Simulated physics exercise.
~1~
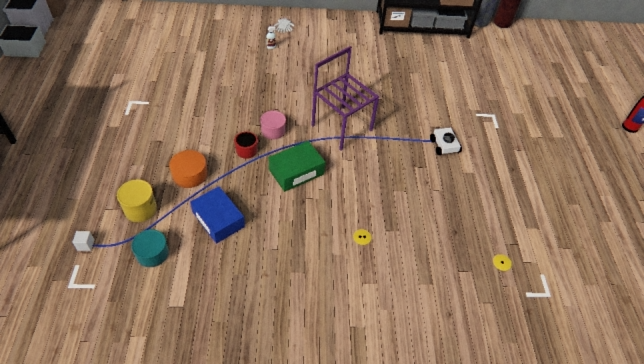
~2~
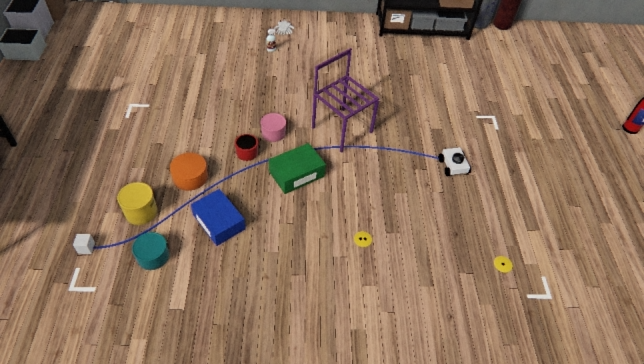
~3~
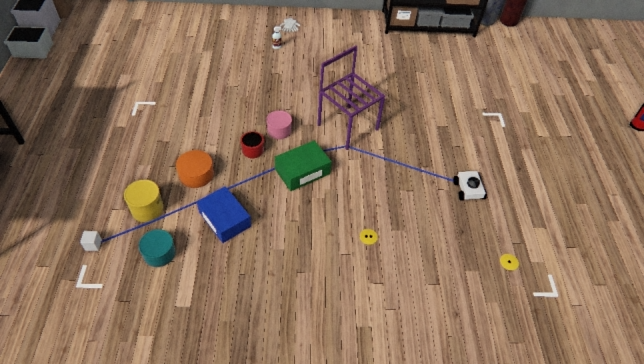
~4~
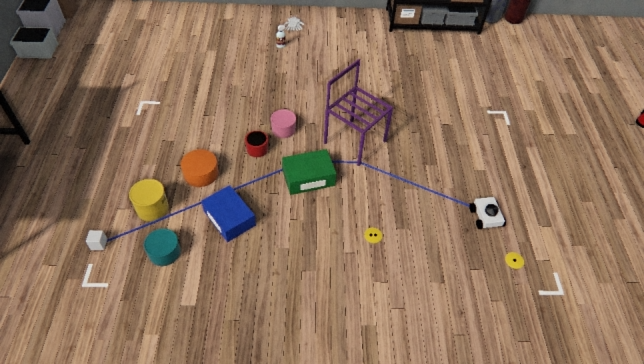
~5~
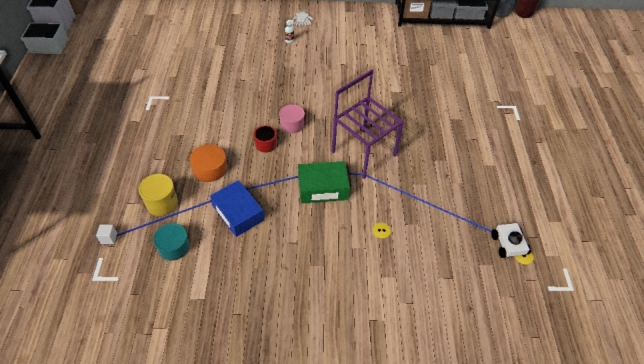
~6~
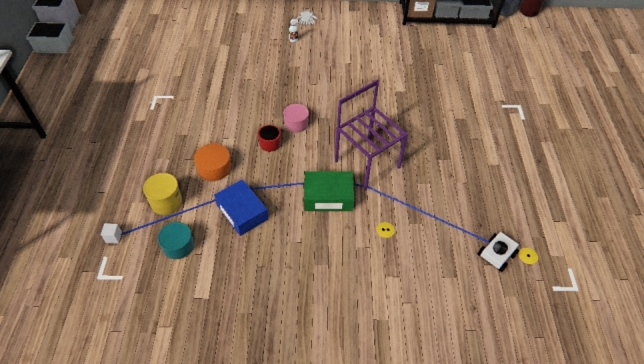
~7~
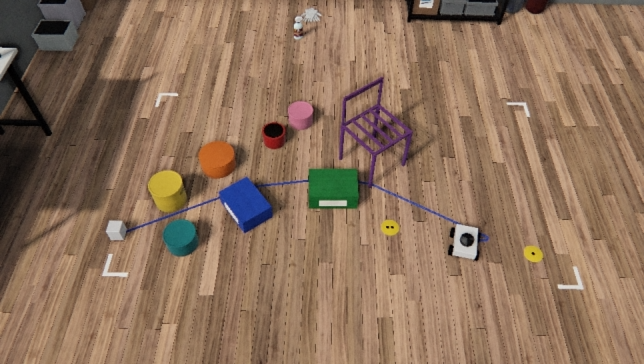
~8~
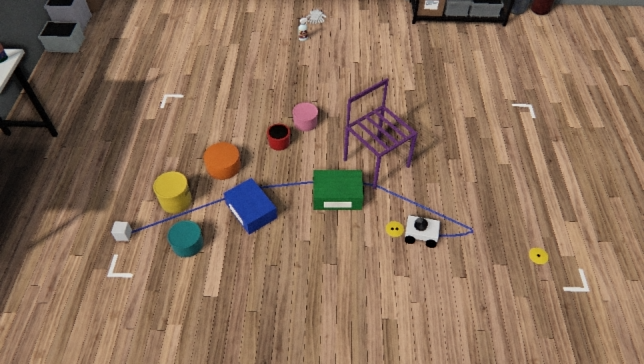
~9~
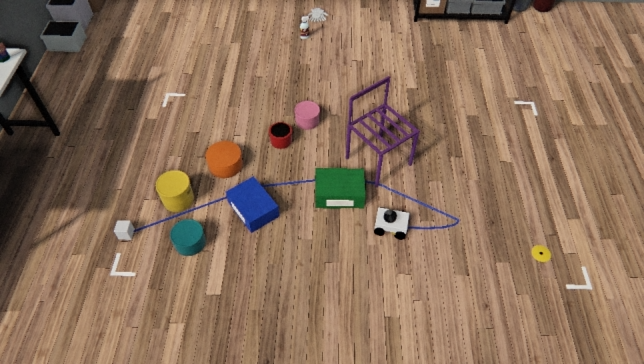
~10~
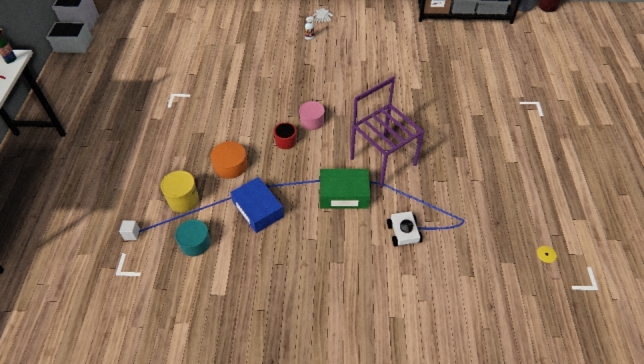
Small white cart trailing a blue line past coloured tubs, dragging a green box and purple chair, then doubling back left.
